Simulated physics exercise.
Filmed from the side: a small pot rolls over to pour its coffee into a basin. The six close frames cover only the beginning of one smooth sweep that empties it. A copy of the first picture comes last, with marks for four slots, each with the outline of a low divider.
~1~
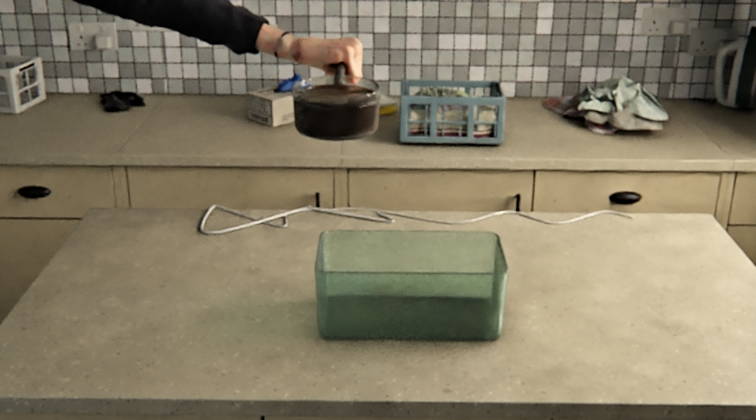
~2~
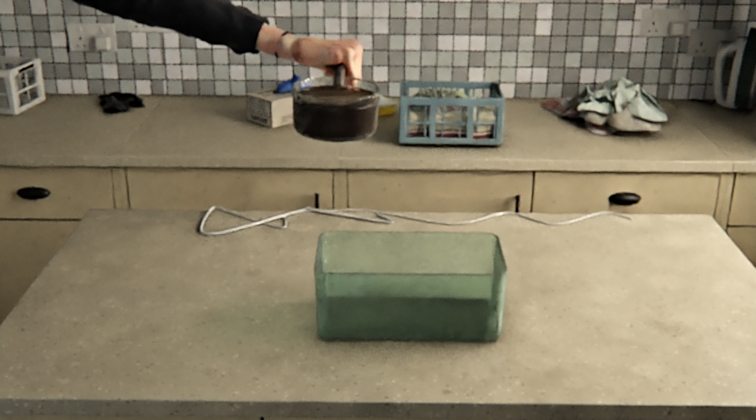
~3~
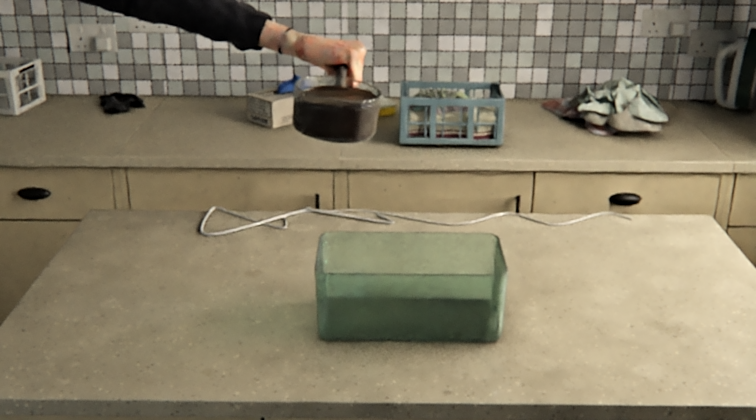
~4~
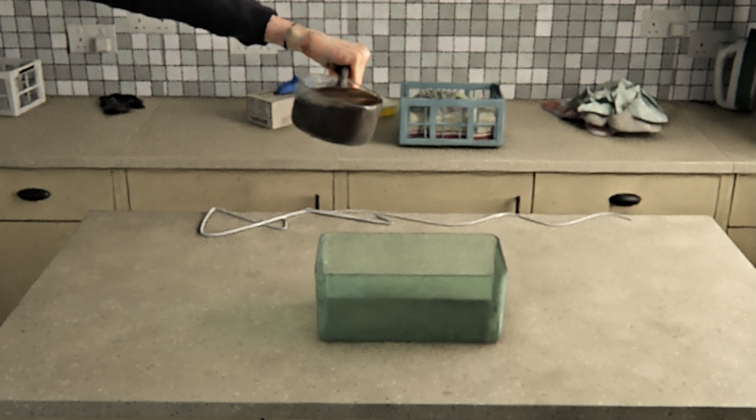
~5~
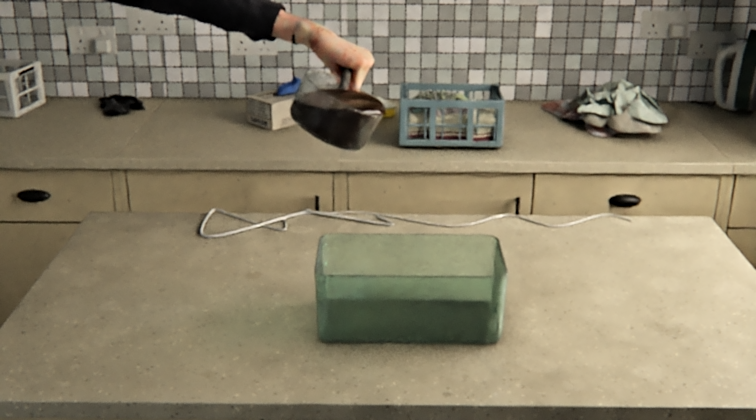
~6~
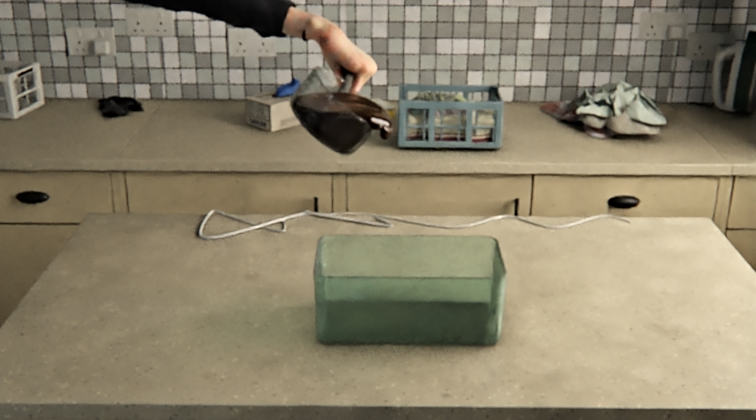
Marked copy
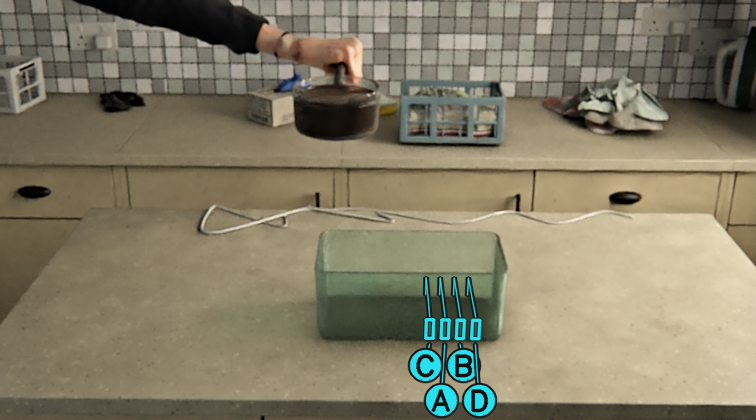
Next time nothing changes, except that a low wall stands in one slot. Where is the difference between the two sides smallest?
C is best.
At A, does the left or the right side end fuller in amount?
The left one.
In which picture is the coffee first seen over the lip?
In picture 5.
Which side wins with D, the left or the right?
The left side.
On the marked copy, A at (444, 343); B at (460, 344); C at (429, 343); D at (475, 344).
With A, about 75 % ends left of the wall and 21 % right of it; 4 % is lost outside.
With B, about 86 % ends left of the wall and 10 % right of it; 3 % is lost outside.
With C, about 52 % ends left of the wall and 44 % right of it; 3 % is lost outside.
With D, about 79 % ends left of the wall and 17 % right of it; 4 % is lost outside.
